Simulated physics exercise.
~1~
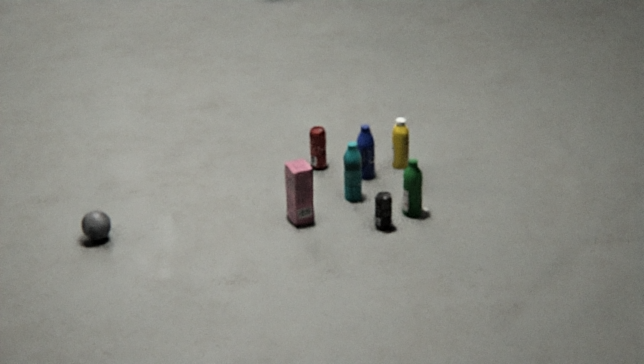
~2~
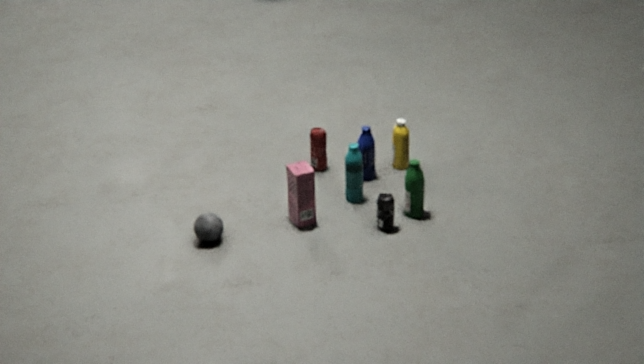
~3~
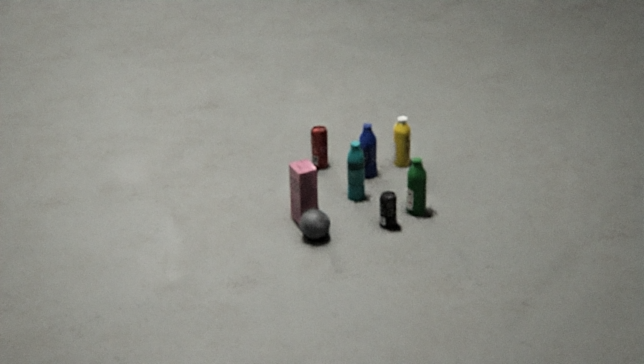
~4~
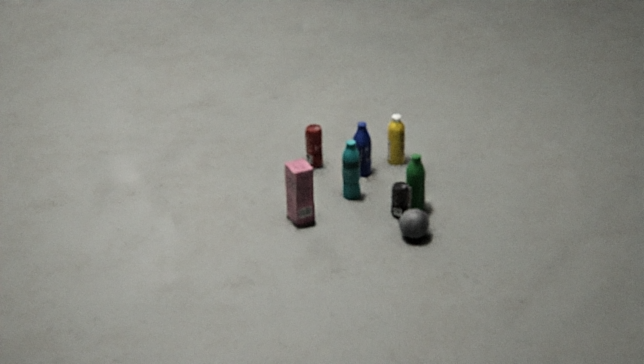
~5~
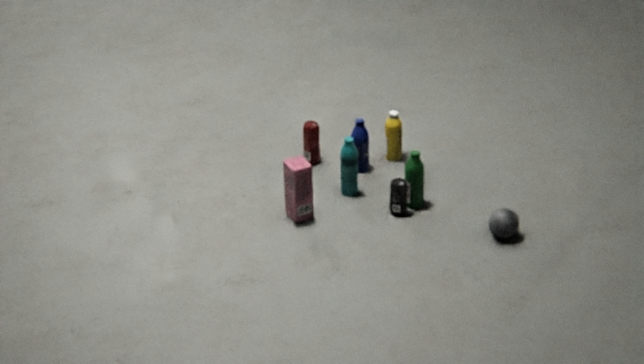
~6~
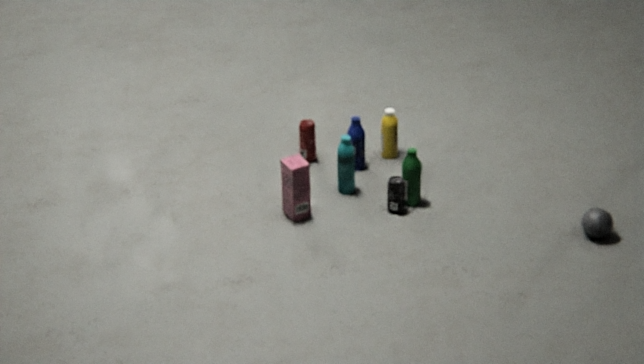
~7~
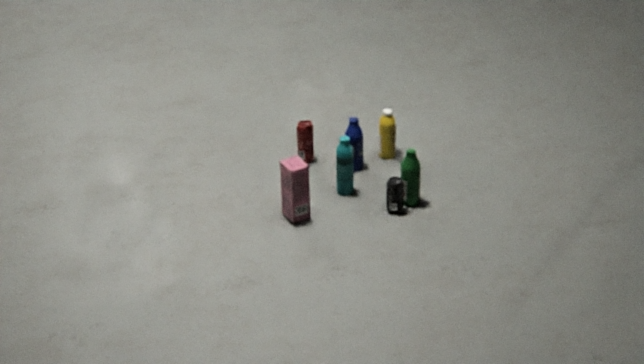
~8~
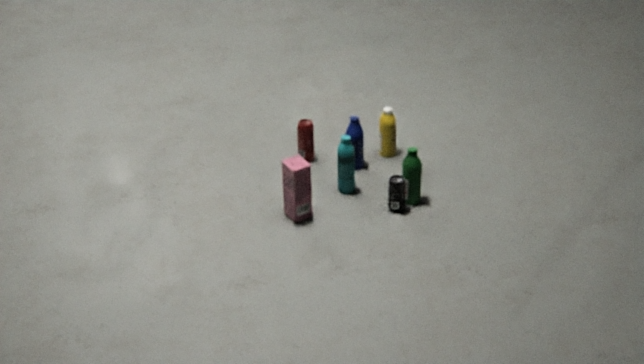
A pink carton stands at the left front of a loose group on a bare grey floor, seen from above at an angle. Behind and beside it are a red can, turquoise, blue and yellow bottles, and, toward the right, a black can and a green bottle. A grey ball rolls in from the left and passes close in front of the carton. As it goes by the black can, the can shifts slightly back and right, closer to the green bottle, but stays upright. The ball rolls on out of view at the right, leaving every item standing.
